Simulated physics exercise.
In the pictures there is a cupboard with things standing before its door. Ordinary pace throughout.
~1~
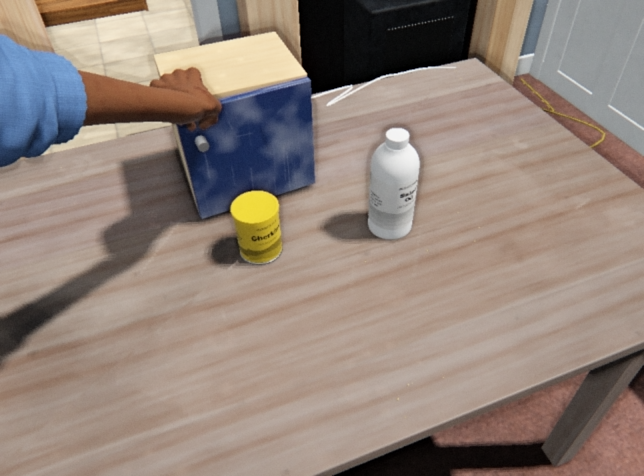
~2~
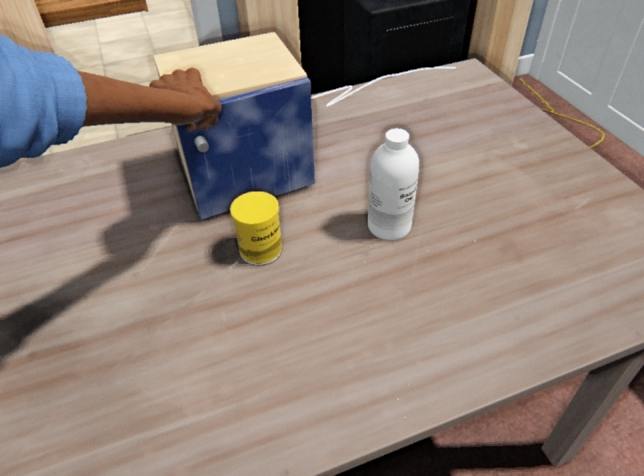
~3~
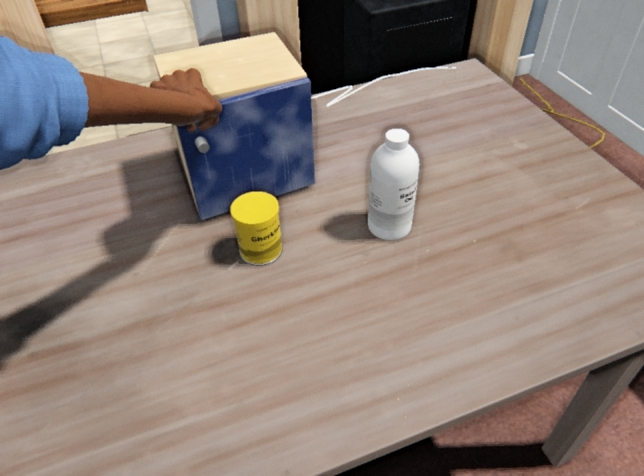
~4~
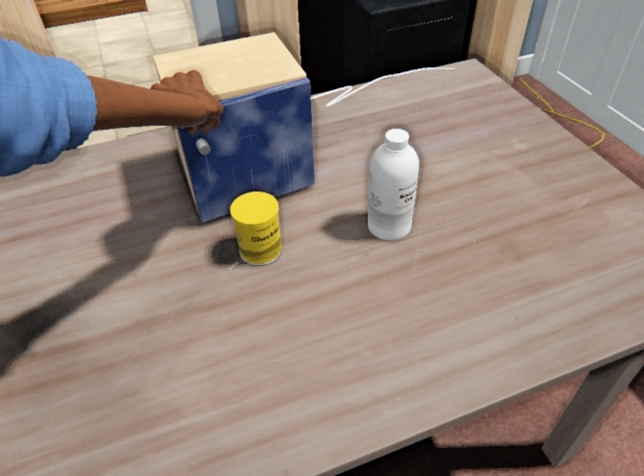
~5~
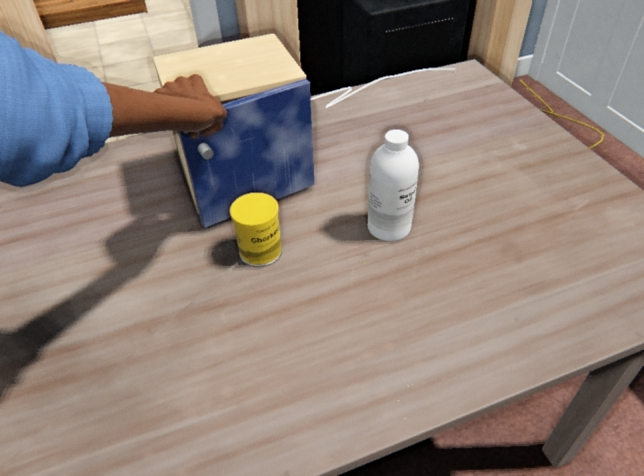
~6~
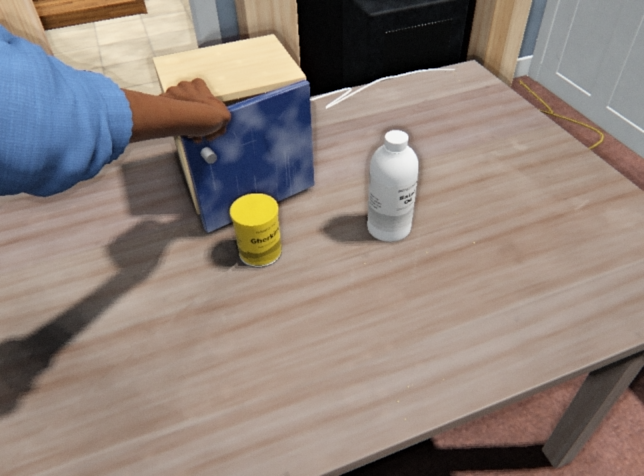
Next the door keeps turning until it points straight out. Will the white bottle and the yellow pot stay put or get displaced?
Outcome: Looks like the white bottle is fine, looks like the yellow pot gets struck.
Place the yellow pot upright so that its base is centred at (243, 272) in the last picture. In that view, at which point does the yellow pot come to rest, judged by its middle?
(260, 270).
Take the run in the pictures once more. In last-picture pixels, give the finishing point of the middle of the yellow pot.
It comes to rest at about (386, 245) in the last picture.
Then, 0.74 s after the last picture, door 44° open; white bottle at rest near (393, 186); yellow pot moved about its own width near (285, 244).
Then, 1.22 s after the last picture, door 65° open; white bottle at rest near (393, 186); yellow pot moved well along near (328, 252).
Then, 1.60 s after the last picture, door 81° open; white bottle at rest near (393, 186); yellow pot moved well along near (366, 249).
At rest, the white bottle escapes contact, near (393, 186); the yellow pot gets knocked, near (386, 244).
